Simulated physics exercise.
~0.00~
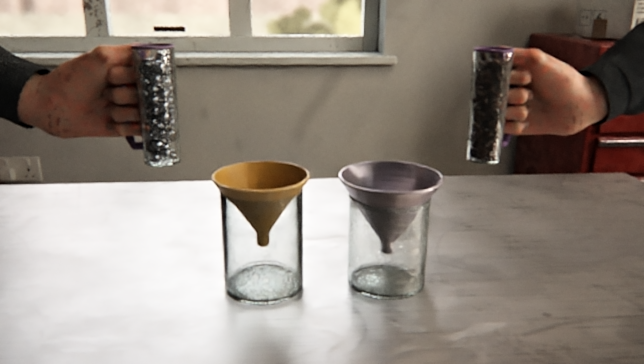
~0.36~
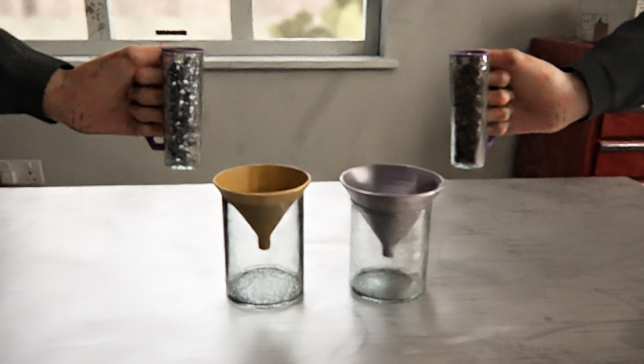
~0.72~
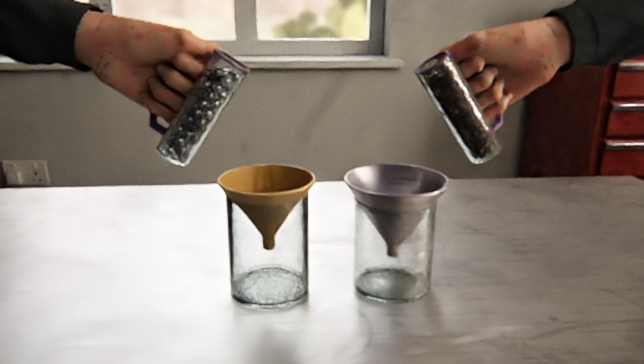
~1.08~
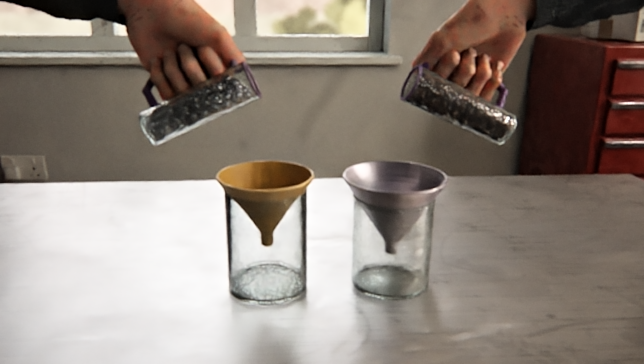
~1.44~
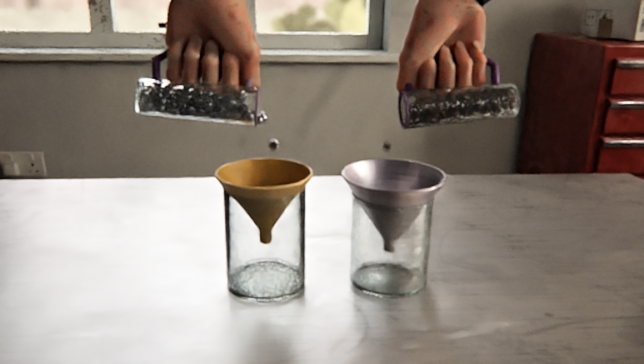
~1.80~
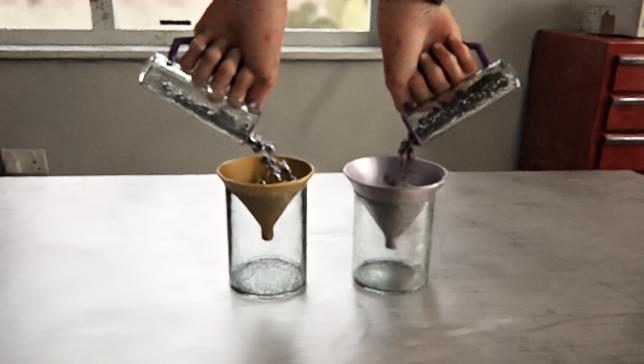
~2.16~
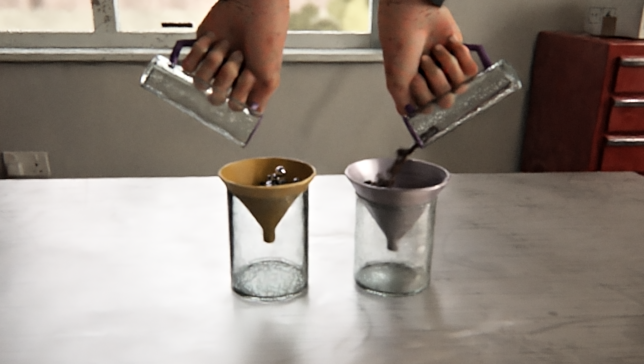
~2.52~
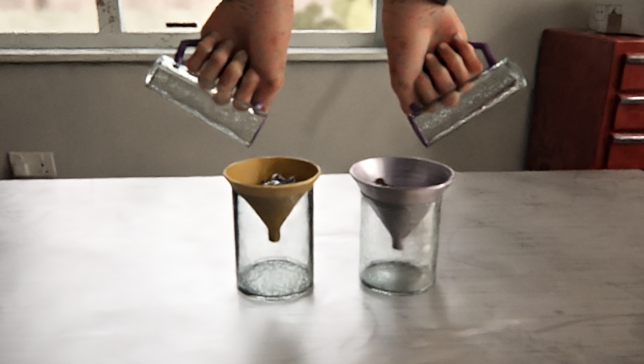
Two hands tip cups of small dark pieces into funnels, where the pieces stay.
